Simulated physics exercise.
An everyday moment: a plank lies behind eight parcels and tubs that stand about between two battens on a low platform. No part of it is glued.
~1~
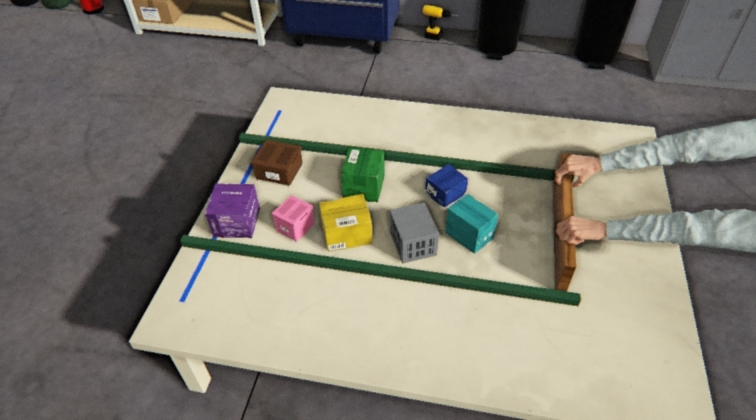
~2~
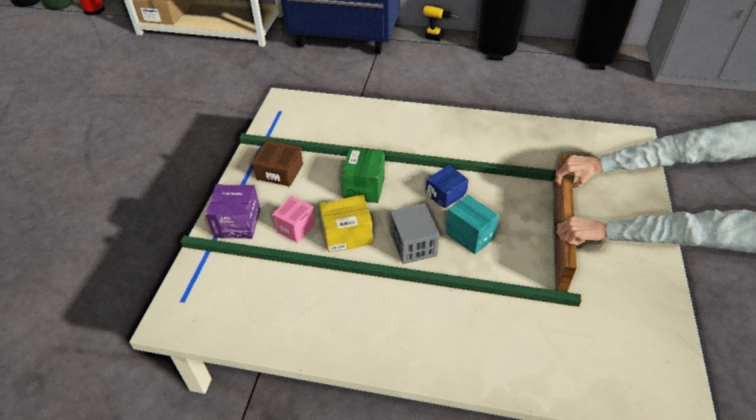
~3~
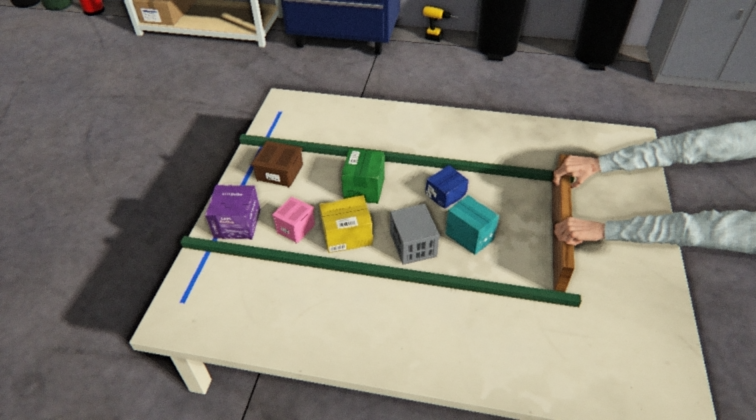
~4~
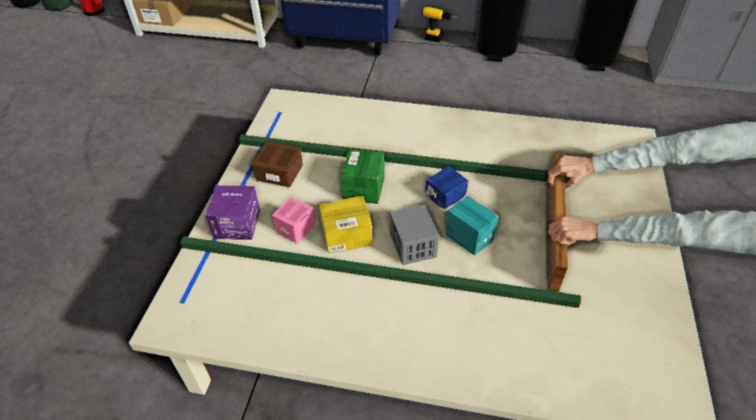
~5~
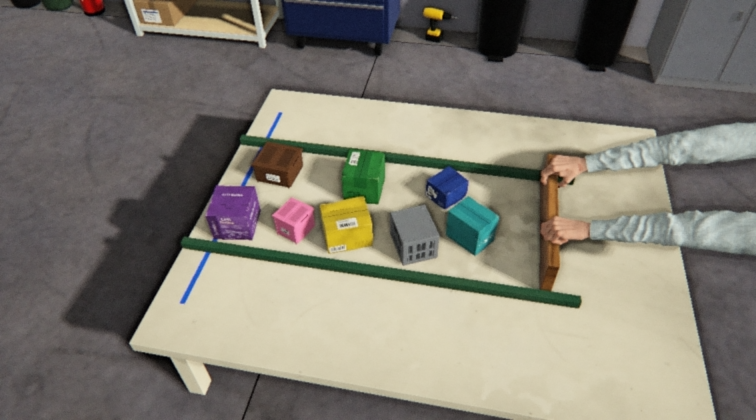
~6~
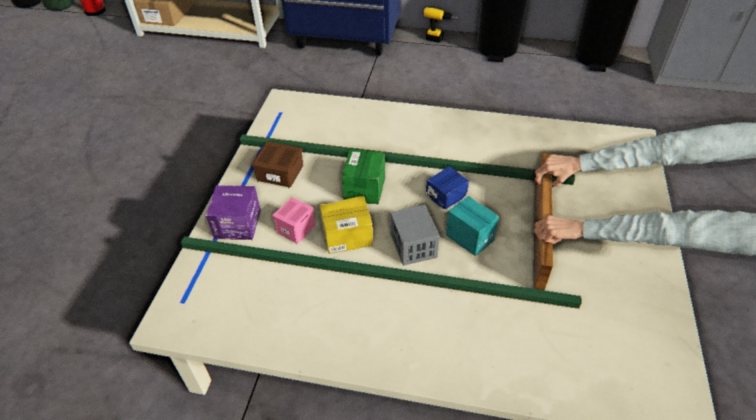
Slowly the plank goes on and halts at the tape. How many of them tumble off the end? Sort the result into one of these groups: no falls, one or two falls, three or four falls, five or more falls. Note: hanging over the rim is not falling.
Five or more falls.
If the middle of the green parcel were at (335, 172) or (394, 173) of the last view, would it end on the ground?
In turn it slips off; slips off.
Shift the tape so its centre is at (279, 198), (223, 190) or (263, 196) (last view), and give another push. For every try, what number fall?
3, 8, 4.
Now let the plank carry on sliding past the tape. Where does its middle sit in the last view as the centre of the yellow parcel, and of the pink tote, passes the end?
When the yellow parcel crosses, the middle is near (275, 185); when the pink tote crosses, near (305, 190).
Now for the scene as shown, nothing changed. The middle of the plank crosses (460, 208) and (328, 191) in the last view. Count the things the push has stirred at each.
The first number is 3, the next one 8.
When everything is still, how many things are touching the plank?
The count in contact is 3.
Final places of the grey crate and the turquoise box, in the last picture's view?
For the grey crate it's (196, 219), and for the turquoise box it's (211, 186).
Soon after, none off yet; purple box at rest near (235, 213); brown tote at rest near (279, 165); pink tote at rest near (295, 221).
Then, none off yet; purple box moved a little near (225, 212); brown tote at rest near (279, 165); pink tote moved about its own width near (256, 221).
Further on, one off so far; purple box on the ground near (193, 273); brown tote moved about its own width near (224, 159); pink tote tipped a little near (179, 216).
By the end, the number that fall off is five or more; fallen, green parcel, yellow parcel, pink tote, brown tote and purple box.
